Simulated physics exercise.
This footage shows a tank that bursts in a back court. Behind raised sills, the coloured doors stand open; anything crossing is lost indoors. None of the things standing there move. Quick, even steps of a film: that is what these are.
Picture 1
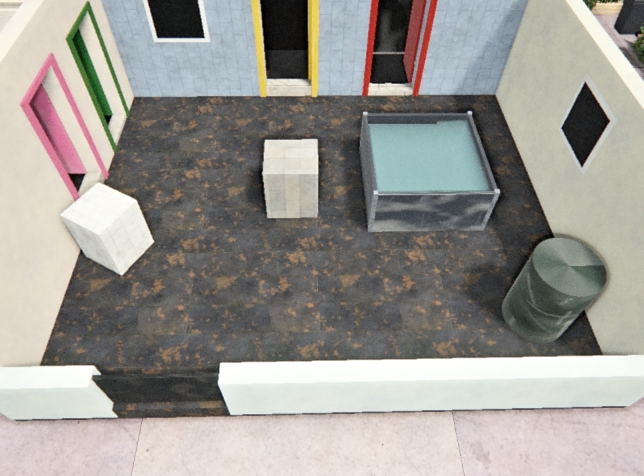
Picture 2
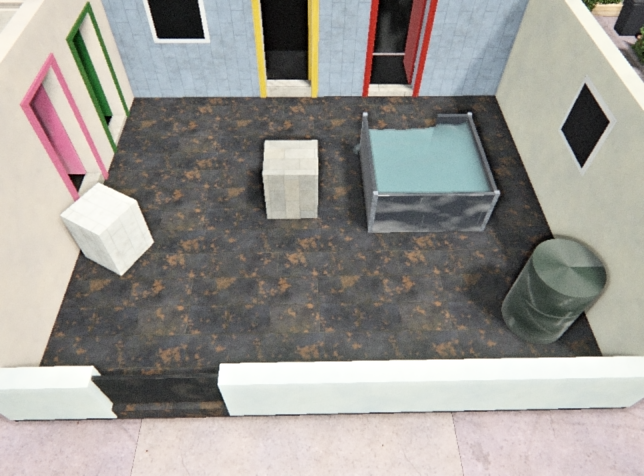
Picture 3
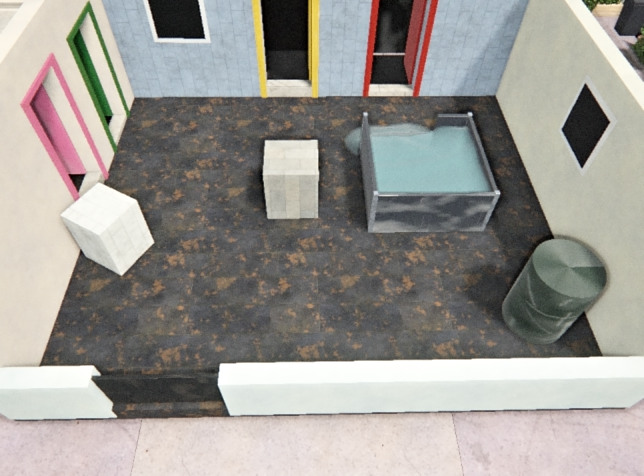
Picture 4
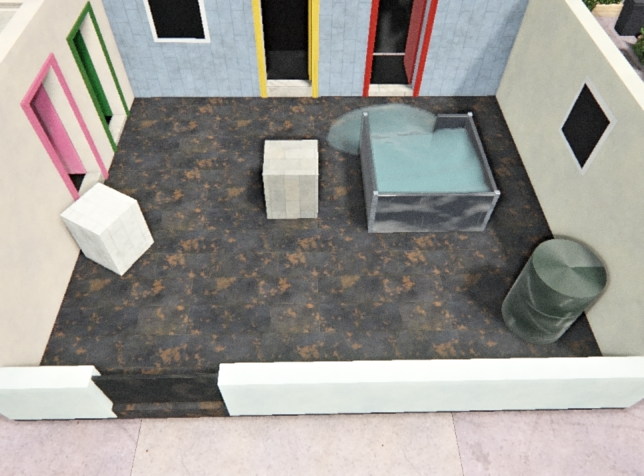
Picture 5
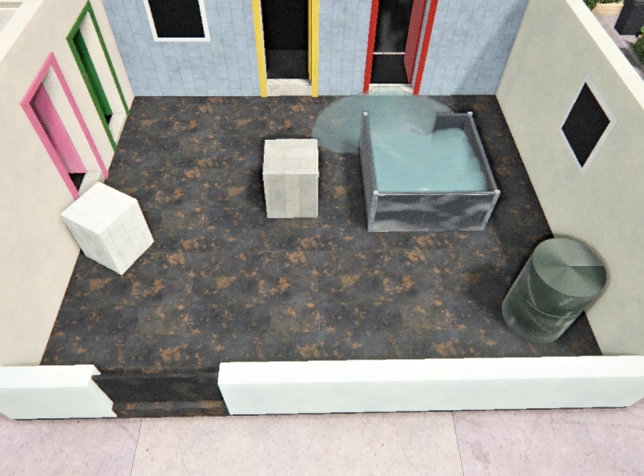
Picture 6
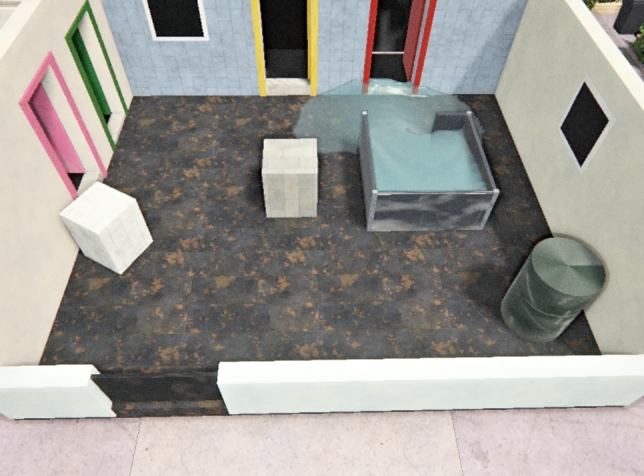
In a walled back court with coloured doorways, an open glass-sided tank of pale blue water stands whole and still beside a pale block. Water then pours out through a gap on its far side, spreads across the dark floor behind and to the left, and reaches the foot of the blue wall near the red doorway.
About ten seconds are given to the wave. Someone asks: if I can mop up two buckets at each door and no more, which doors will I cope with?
The yellow door: You will cope; the pink door: You will cope; the green door: Too much for you; the red door: Too much for you.
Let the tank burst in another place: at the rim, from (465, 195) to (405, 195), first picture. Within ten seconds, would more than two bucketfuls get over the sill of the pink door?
In that case pink door misses the mark.
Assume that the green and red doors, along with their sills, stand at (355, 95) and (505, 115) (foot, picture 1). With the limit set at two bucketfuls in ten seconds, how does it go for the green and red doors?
Green is flooded, red is flooded.
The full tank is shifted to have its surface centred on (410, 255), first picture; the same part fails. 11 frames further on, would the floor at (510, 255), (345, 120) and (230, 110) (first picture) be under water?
Going through them in that order: Still bare, waterlogged and waterlogged.
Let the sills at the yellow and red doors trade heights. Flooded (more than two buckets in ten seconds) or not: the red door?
I'd say red crosses the mark.
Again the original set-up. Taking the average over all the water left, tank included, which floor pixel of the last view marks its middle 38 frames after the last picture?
My guess is about (333, 171).
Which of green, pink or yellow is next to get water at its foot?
That would be the door marked yellow.
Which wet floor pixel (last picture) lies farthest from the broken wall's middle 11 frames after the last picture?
The farthest point of the front sits at (133, 97).
A moment on, water covers 15 % of the floor; the yellow door wet at the sill, nothing in, the pink door not reached, the green door not reached, the red door far over two buckets in.
Next, water covers 25 % of the floor; the yellow door wet at the sill, nothing in, the pink door not reached, the green door not reached, the red door far over two buckets in.
Then, water covers 45 % of the floor; the yellow door wet at the sill, nothing in, the pink door wet at the sill, nothing in, the green door over two buckets in, the red door far over two buckets in.
Later, water covers 65 % of the floor; the yellow door wet at the sill, nothing in, the pink door wet at the sill, nothing in, the green door far over two buckets in, the red door far over two buckets in.
In the end, water covers 90 % of the floor; the yellow door wet at the sill, nothing in, the pink door wet at the sill, nothing in, the green door far over two buckets in, the red door far over two buckets in.
